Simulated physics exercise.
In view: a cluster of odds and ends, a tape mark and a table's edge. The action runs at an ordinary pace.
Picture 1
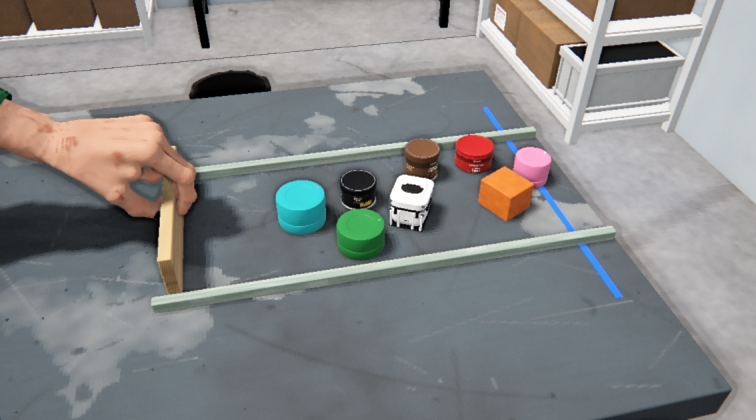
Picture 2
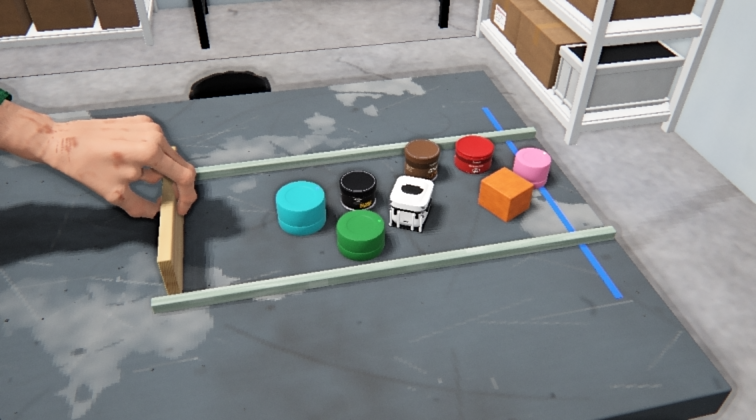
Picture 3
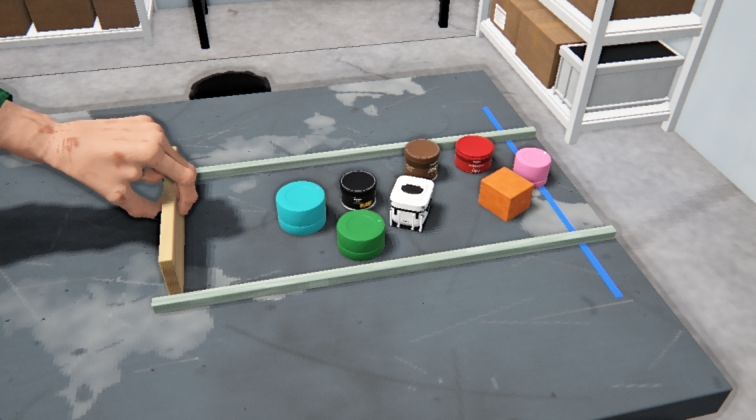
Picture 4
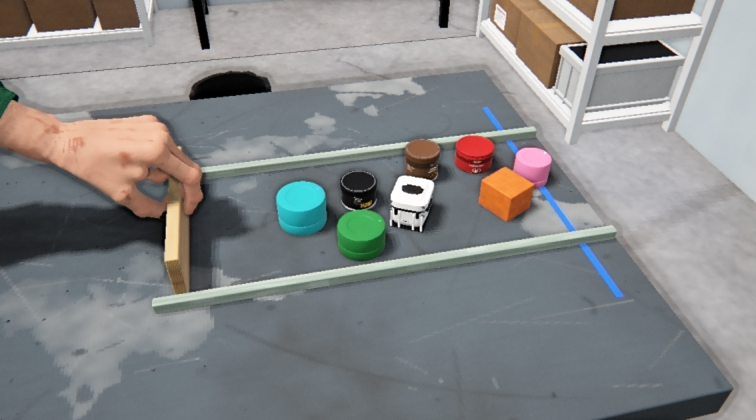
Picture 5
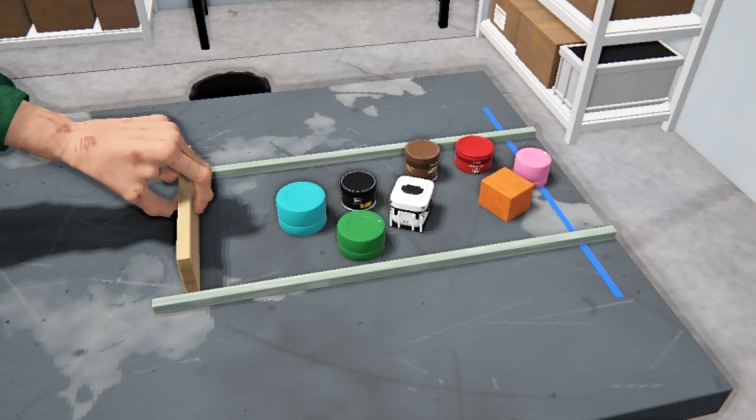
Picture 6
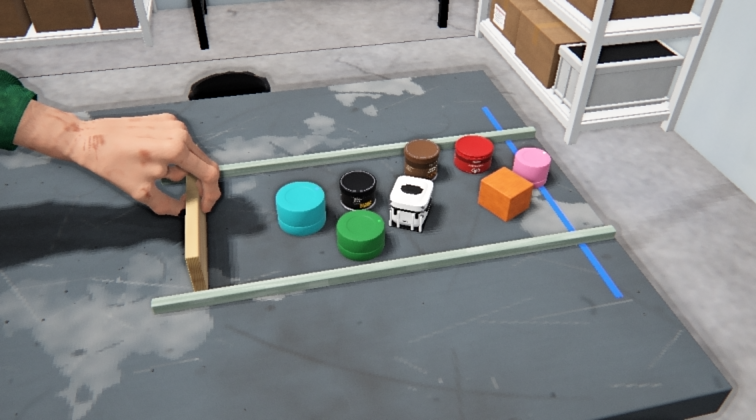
A hand slid a small wooden board slightly to the right between two pale rails on a dark table, while the colourful lids, pots and orange block ahead of it stayed still.
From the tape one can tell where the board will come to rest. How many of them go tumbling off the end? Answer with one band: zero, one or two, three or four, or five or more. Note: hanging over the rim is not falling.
Three or four.
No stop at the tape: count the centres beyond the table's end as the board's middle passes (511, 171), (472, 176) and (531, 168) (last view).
Counts per position: 1 / 0 / 4.
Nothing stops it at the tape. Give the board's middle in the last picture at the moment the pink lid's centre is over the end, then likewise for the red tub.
For the pink lid, about (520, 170); for the red tub, about (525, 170).
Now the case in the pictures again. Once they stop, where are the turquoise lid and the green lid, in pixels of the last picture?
The turquoise lid ends up near (566, 177), and the green lid near (589, 210).
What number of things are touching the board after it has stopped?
Well, it touches 4.
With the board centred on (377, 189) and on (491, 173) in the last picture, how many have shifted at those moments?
5 at one spot and 8 at the other.
Soon after, none off yet; pink lid at rest near (531, 168); orange block at rest near (505, 194); red tub at rest near (473, 154).
Then, none off yet; pink lid at rest near (533, 167); orange block moved about its own width near (538, 190); red tub at rest near (474, 154).
By the end, the number that fall off is three or four; fallen, white case, red tub, orange block and pink lid.
